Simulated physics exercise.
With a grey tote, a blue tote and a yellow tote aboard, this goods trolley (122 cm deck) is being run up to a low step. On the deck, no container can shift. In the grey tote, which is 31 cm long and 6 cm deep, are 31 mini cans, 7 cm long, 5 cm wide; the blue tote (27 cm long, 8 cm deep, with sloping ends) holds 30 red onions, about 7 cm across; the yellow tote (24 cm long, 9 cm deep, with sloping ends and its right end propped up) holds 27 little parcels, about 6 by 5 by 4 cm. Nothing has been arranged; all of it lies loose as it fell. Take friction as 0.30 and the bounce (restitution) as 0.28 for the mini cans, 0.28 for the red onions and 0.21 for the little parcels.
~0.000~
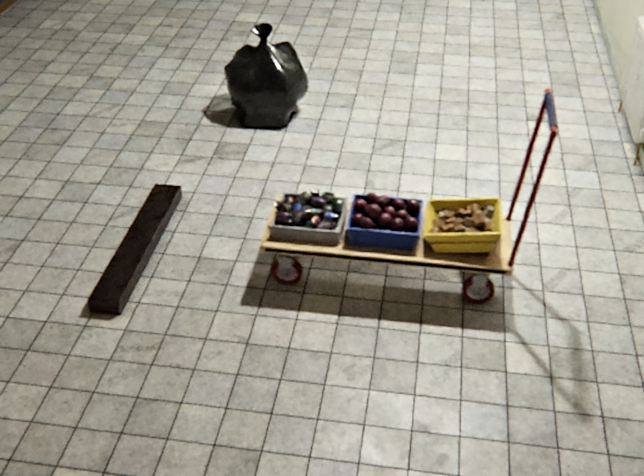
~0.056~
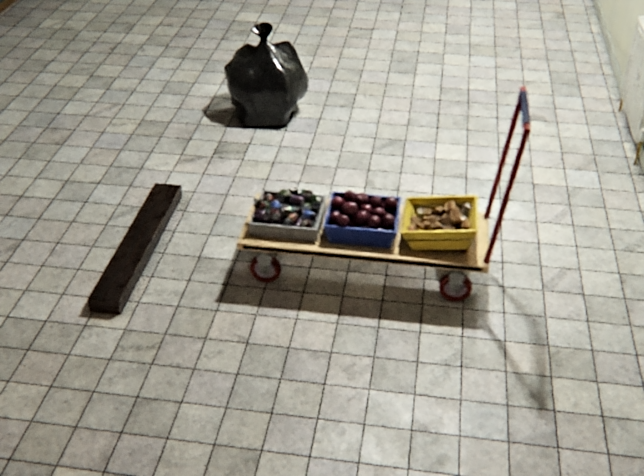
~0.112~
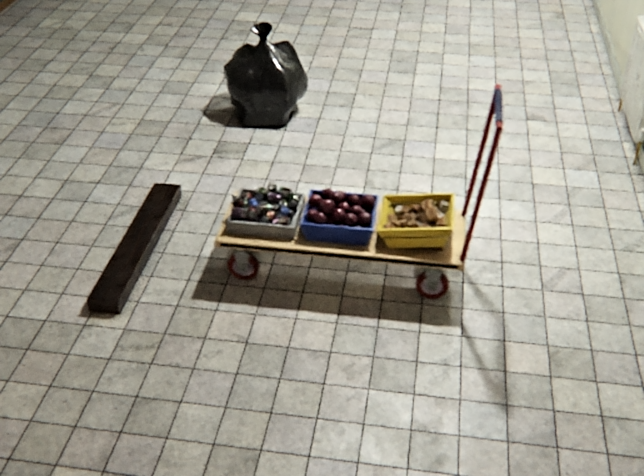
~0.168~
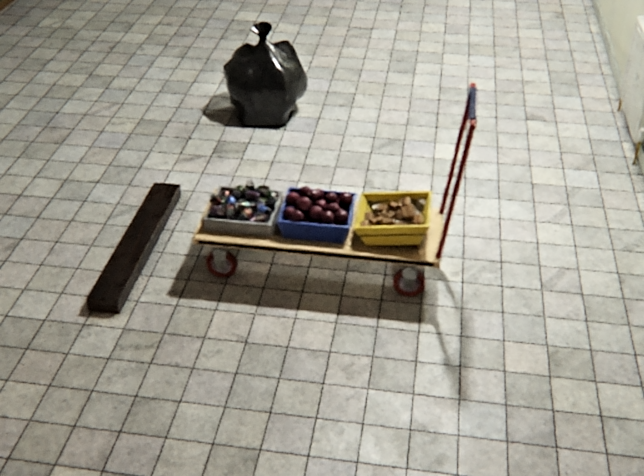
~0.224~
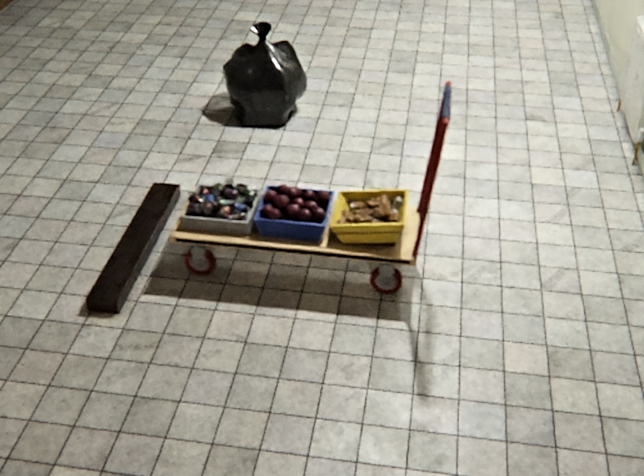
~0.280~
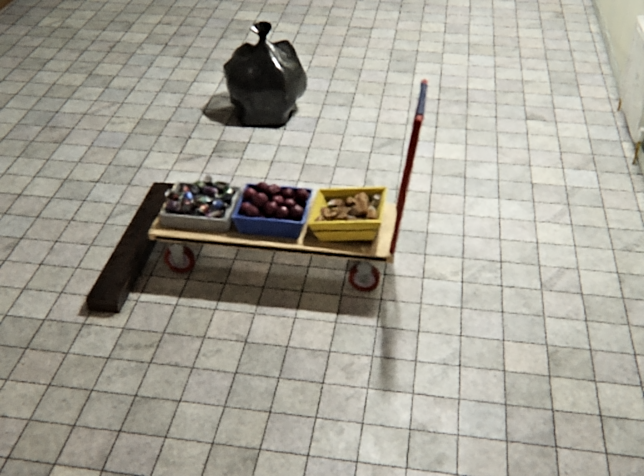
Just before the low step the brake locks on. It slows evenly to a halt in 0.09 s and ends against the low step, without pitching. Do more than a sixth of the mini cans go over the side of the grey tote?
Yes.
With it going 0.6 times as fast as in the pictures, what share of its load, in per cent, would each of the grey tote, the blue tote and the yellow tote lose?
Grey tote 10, blue tote 0, yellow tote 0 per cent.
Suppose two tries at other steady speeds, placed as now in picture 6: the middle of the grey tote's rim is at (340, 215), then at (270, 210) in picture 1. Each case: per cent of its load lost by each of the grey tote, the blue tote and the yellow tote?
For the grey tote it's 40 % and then 10 %, for the blue tote 30 % and then 0 %, and for the yellow tote 10 % and then 0 %.
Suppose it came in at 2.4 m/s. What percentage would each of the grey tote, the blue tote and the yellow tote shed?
Grey tote 40 %, blue tote 30 %, yellow tote 0 %.
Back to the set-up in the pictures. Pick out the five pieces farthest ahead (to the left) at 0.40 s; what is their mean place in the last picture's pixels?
Their mean place is near (151, 192).
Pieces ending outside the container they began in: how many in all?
In all, roughly 14.
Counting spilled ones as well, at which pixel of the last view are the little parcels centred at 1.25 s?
Centre approx. at (316, 215).
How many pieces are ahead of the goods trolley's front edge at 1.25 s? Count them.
About 8.
After 0.30 s, the brake bites.
After 0.40 s, 1 of 31 out of the grey tote, 0 of 30 out of the blue tote and 0 of 27 out of the yellow tote.
After 0.52 s, 4 of 31 out of the grey tote, 4 of 30 out of the blue tote and 0 of 27 out of the yellow tote.
After 0.75 s, 8 of 31 out of the grey tote, 5 of 30 out of the blue tote and 1 of 27 out of the yellow tote.
Outcome (at 1.25 s), 8 of 31 out of the grey tote, 5 of 30 out of the blue tote and 1 of 27 out of the yellow tote. Asked share, 8 of 31, 26 per cent.
